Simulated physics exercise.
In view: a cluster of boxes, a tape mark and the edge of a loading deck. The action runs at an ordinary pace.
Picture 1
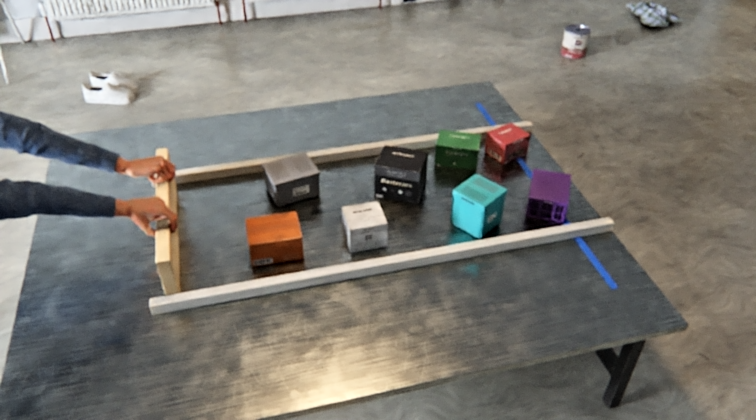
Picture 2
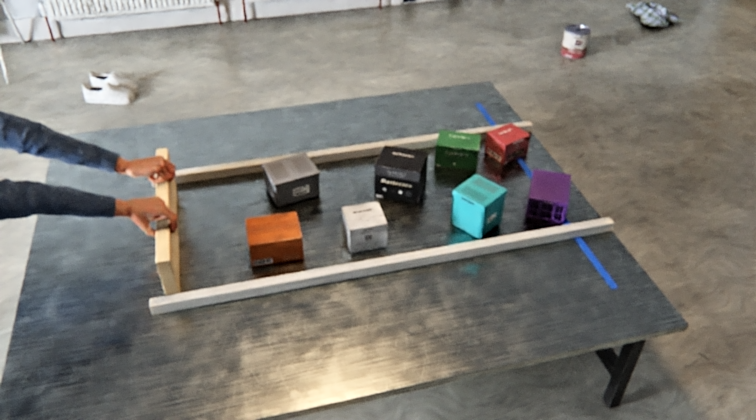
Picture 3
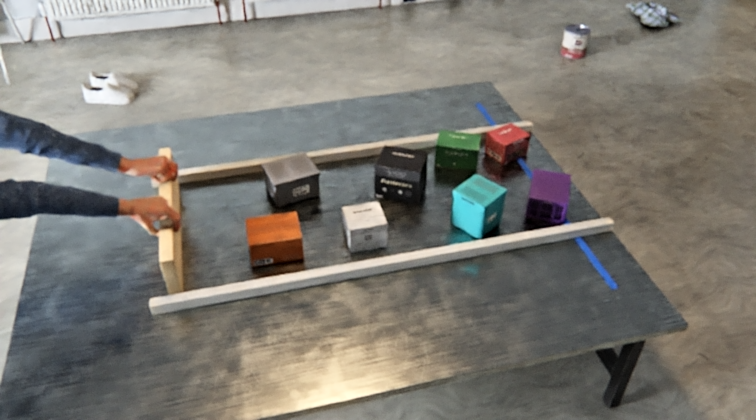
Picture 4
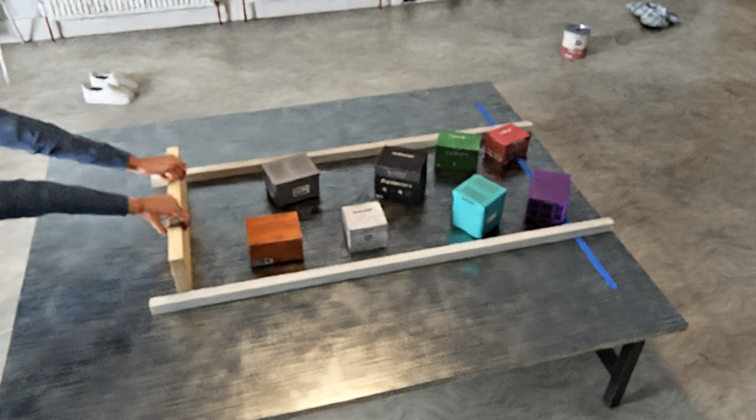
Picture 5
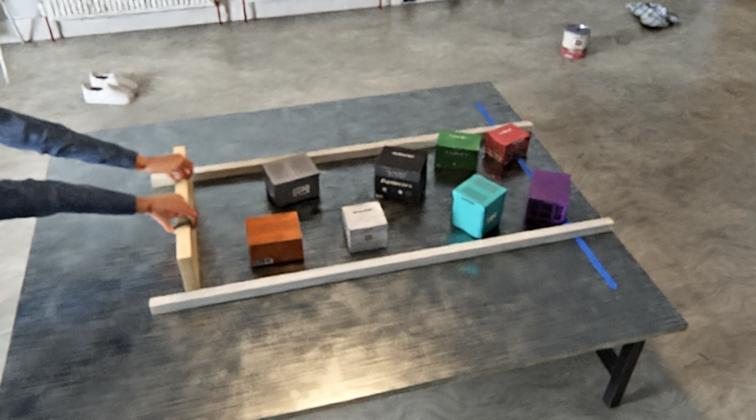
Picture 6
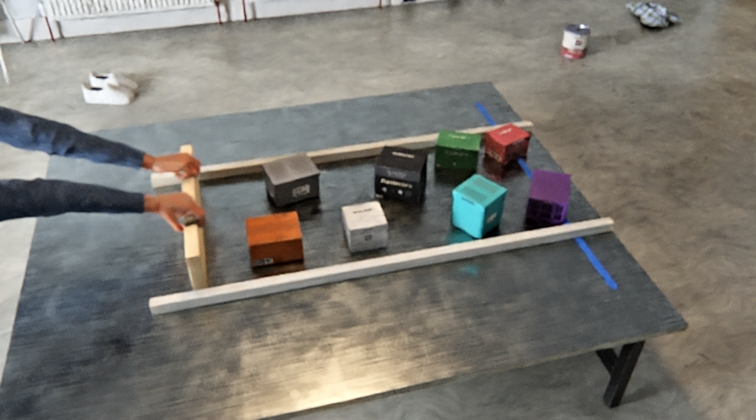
Wooden plank pushed slowly rightwards by two hands between pale rails, towards unmoving coloured boxes on a dark table.
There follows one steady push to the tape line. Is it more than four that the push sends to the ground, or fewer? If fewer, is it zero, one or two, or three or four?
When it halts, more than four of them have come off.
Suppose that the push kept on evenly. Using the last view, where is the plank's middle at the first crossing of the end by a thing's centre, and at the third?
The middle is near (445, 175) first and near (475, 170) after.
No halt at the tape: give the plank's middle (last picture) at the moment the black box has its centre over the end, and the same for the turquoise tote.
The black box gives roughly (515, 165), the turquoise tote roughly (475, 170).
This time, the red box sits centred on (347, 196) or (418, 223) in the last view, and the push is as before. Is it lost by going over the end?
Well, in that order, it hangs on, then it winds up off it.
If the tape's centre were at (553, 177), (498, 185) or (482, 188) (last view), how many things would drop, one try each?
Respectively 8, 3 and 3.
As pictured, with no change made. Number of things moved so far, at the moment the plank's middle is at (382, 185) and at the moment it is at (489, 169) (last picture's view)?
At that stage 5; at the next, 8.
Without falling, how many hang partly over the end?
Things overhanging at the end: 2.
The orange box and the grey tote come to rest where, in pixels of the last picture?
One is at about (577, 191), the other at about (540, 145).
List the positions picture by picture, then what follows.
In the first frame, purple crate (549, 195); red box (507, 143); green box (458, 150); plank (167, 219); tape (534, 180).
In the second frame, red box (507, 143); turquoise tote (478, 207).
In the third frame, green box (458, 150); grey tote (292, 180).
In the fourth frame, purple crate (548, 196); black box (401, 174).
In the fifth frame, red box (507, 143); white box (364, 227).
In the sixth frame, purple crate (548, 196); red box (507, 143); green box (458, 150); plank (193, 215); tape (534, 180).
A little later, none off yet; purple crate at rest near (548, 196); red box at rest near (507, 143); green box at rest near (458, 150).
When it is over, the number that fall off is five or more; down, white box, black box, turquoise tote, green box, red box and purple crate.
